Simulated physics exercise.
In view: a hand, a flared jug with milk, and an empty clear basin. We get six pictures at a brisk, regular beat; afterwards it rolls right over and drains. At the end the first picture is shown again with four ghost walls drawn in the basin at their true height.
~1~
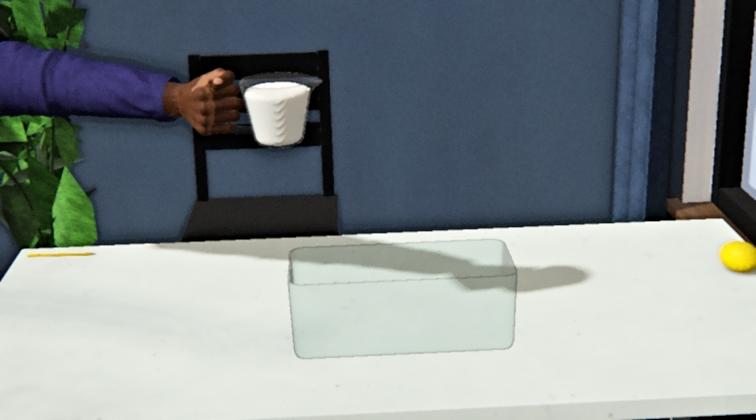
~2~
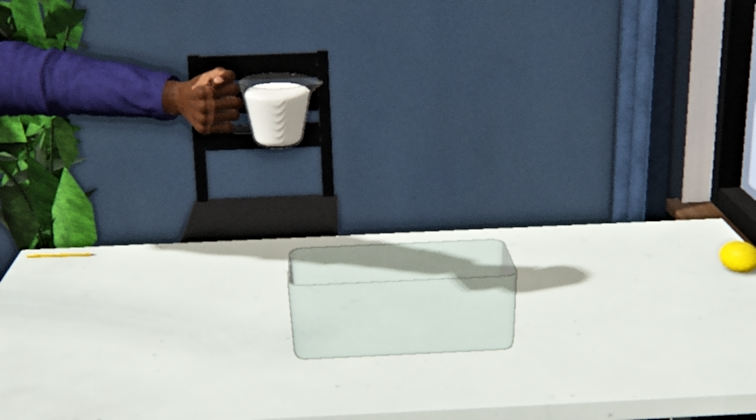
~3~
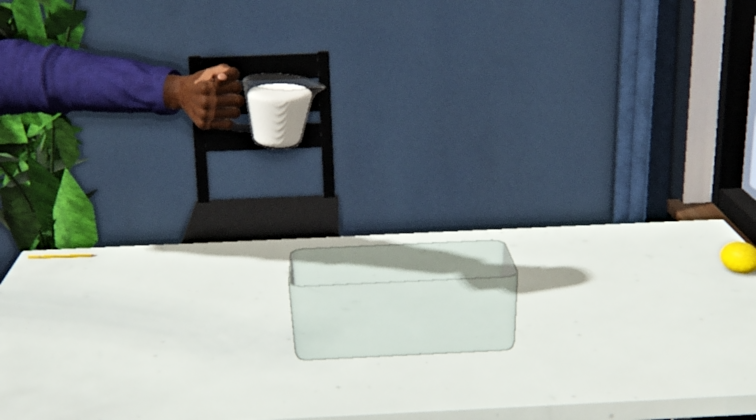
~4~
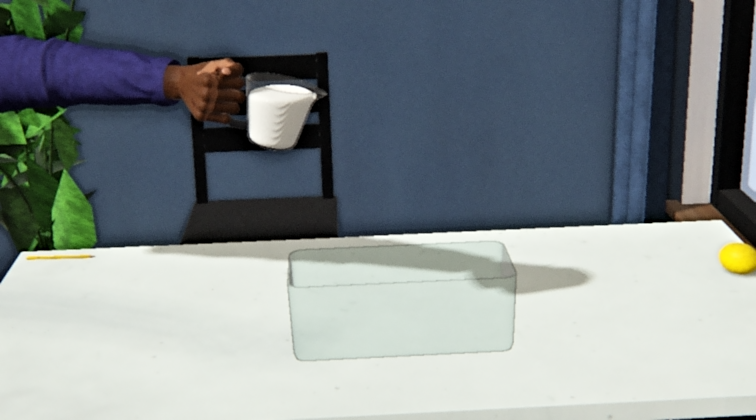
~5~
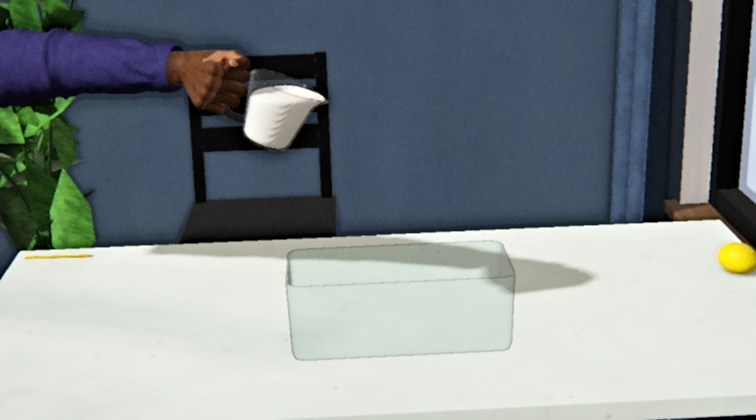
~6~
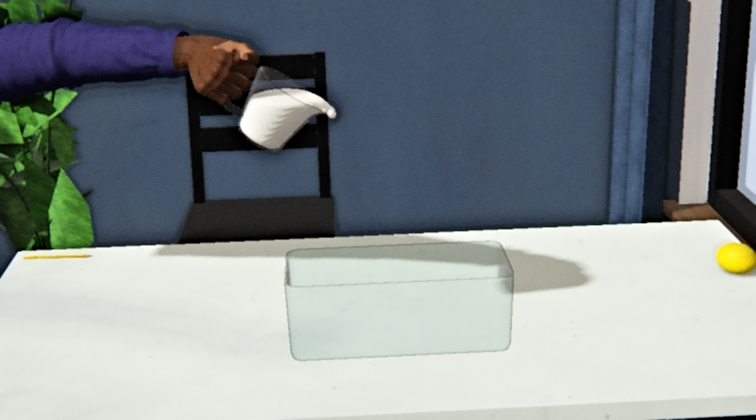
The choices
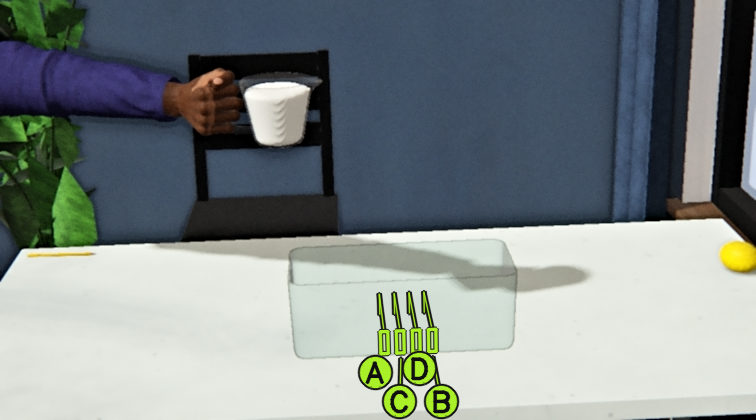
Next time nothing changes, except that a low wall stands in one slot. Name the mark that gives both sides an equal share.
I would pick slot A.
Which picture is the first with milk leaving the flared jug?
In picture 6.
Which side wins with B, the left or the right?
The left one.
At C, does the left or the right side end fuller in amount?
The left side.
In lime, A at (384, 359); B at (432, 356); C at (400, 358); D at (416, 357).
Choosing A, about 52 % ends left of the wall and 45 % right of it; 4 % is lost outside.
Choosing B, about 83 % ends left of the wall and 12 % right of it; 5 % is lost outside.
Choosing C, about 79 % ends left of the wall and 15 % right of it; 6 % is lost outside.
Choosing D, about 84 % ends left of the wall and 11 % right of it; 5 % is lost outside.
